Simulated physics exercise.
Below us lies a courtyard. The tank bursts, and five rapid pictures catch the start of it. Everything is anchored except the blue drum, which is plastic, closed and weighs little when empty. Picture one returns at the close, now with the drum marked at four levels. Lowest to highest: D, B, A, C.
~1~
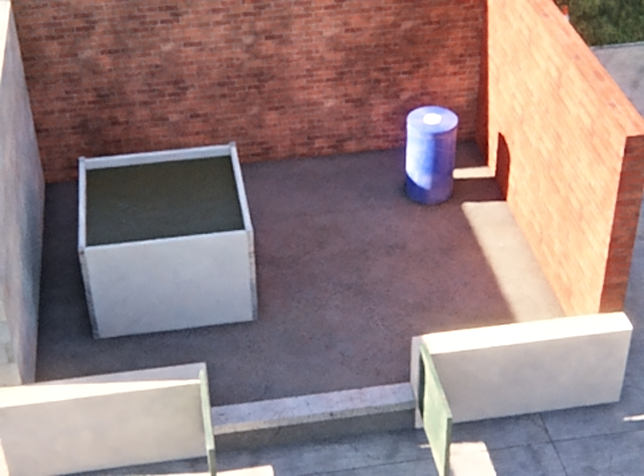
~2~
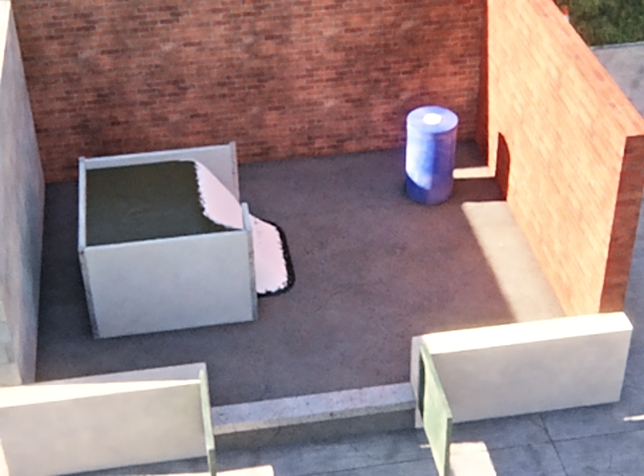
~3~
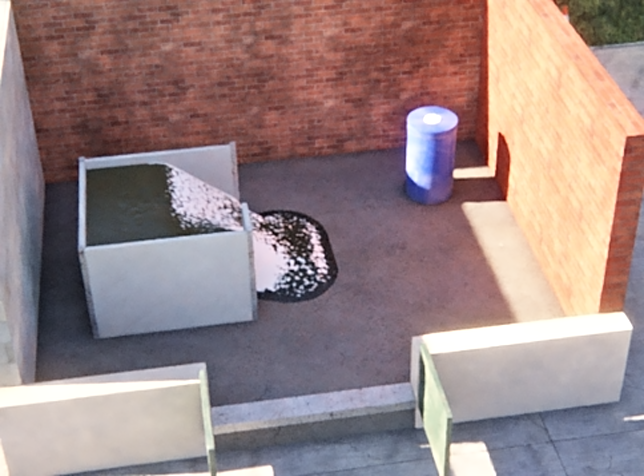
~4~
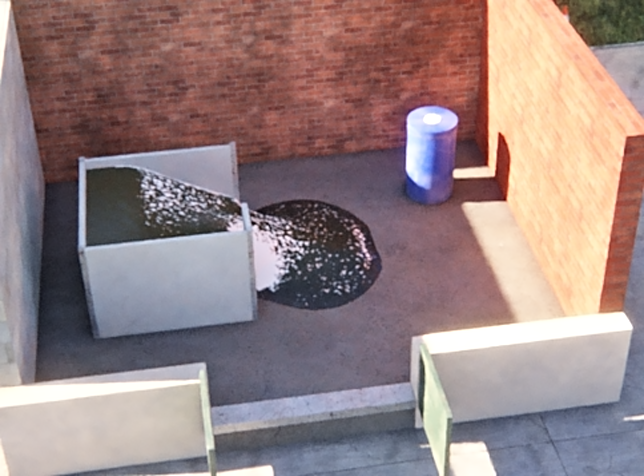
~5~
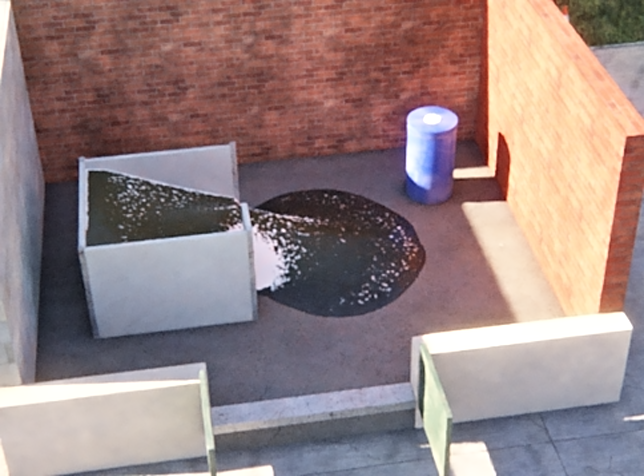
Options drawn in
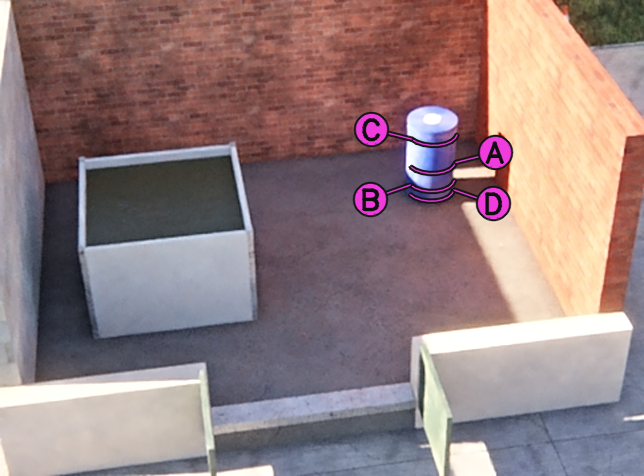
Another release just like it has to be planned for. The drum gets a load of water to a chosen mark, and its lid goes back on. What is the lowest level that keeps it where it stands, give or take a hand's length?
It is C.
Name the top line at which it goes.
It is A.
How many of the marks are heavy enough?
One of the four.
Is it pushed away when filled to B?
Yes.
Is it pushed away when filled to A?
Yes.
In magenta, A at (437, 173); B at (436, 191); C at (438, 145); D at (435, 200); from the bottom up D, B, A, C.
With A, it is pushed about its own width away.
With B, it is pushed about twice its own width away.
With C, it does not move.
With D, it is pushed about 5 times its own width away.
